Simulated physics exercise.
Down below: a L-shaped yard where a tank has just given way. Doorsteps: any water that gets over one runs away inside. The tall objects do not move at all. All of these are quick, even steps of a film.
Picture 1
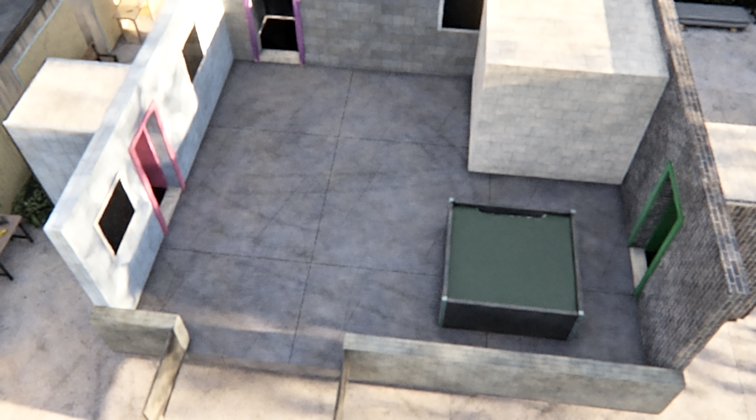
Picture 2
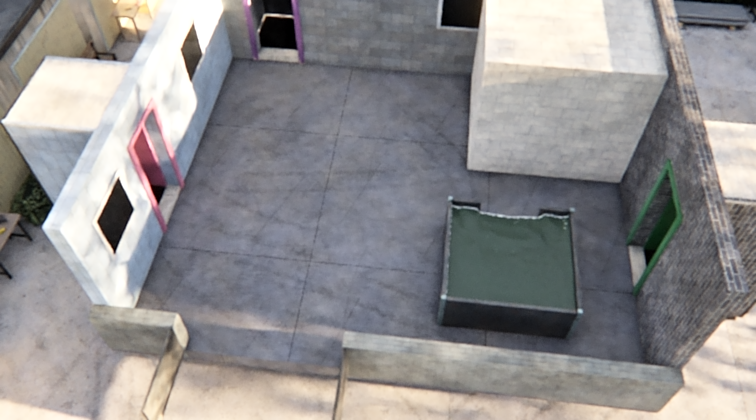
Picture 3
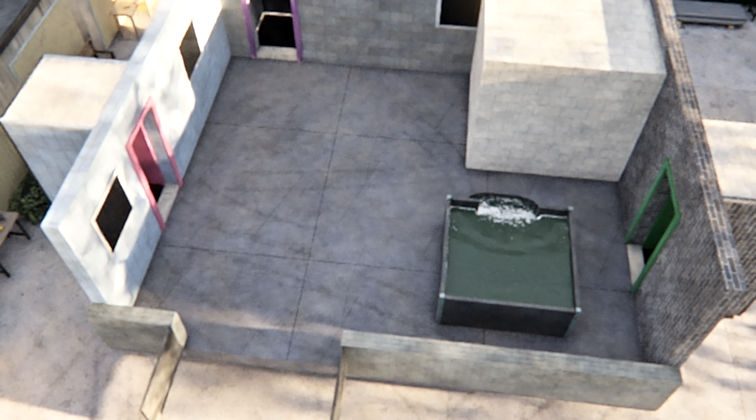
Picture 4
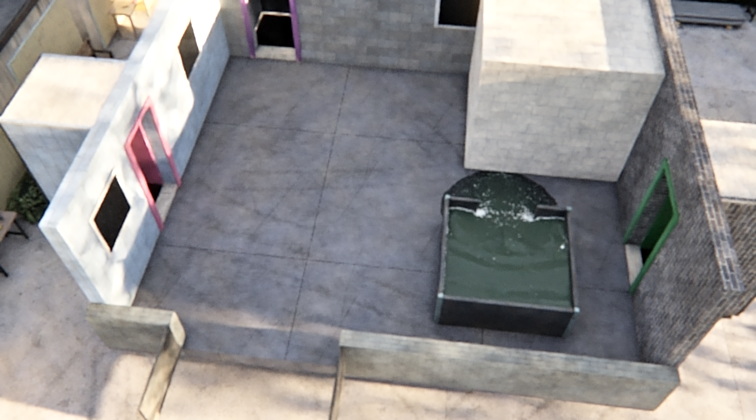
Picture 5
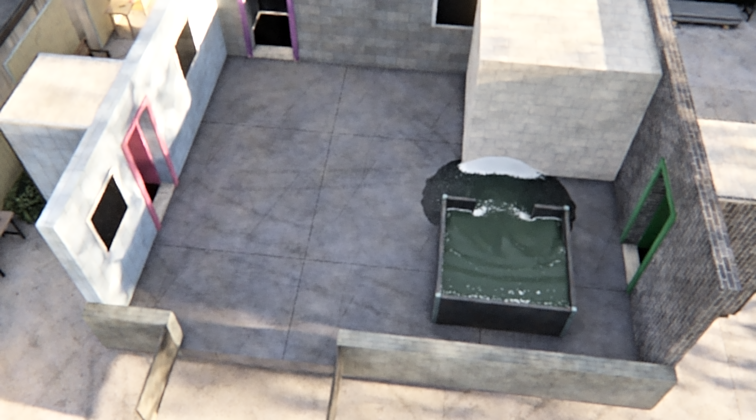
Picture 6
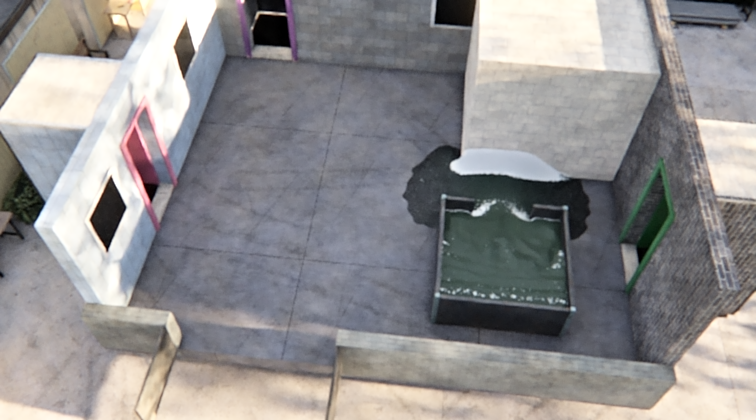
A walled yard held a tank of still green water, then the water dipped at the tank's far side, poured out through a gap, and spread across the paving behind it, reaching the pale block.
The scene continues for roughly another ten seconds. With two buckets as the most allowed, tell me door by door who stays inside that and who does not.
In order: The pink door will not go over two buckets; the purple door will not go over two buckets; the green door will be deluged.
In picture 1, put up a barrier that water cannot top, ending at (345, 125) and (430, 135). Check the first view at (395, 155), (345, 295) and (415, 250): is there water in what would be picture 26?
In turn: Covered, no water, free of water.
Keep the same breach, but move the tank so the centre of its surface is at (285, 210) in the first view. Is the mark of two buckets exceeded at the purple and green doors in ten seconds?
Purple: Overshoots; green: Falls short.
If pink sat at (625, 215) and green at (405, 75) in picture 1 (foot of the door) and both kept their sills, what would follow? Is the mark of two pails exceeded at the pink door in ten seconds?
I'd say the pink one tops the limit.
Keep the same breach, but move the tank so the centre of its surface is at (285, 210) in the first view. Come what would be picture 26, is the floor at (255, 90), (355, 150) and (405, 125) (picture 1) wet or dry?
Spot by spot, in the order asked: Swamped, swamped, swamped.
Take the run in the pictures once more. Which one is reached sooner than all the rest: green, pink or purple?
It would be the door marked green.
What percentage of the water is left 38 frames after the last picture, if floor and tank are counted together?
That works out to about 98 percent.
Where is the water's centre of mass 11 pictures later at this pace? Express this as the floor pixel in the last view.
The water centres close to (489, 233).
A moment on, water covers 15 % of the floor; the pink door not reached, the purple door not reached, the green door not reached.
Next, water covers 35 % of the floor; the pink door not reached, the purple door not reached, the green door wet at the sill, nothing in.
Then, water covers 65 % of the floor; the pink door not reached, the purple door wet at the sill, nothing in, the green door under two buckets in.
Later, water covers 80 % of the floor; the pink door wet at the sill, nothing in, the purple door wet at the sill, nothing in, the green door over two buckets in.
In the end, water covers 90 % of the floor; the pink door wet at the sill, nothing in, the purple door wet at the sill, nothing in, the green door far over two buckets in.
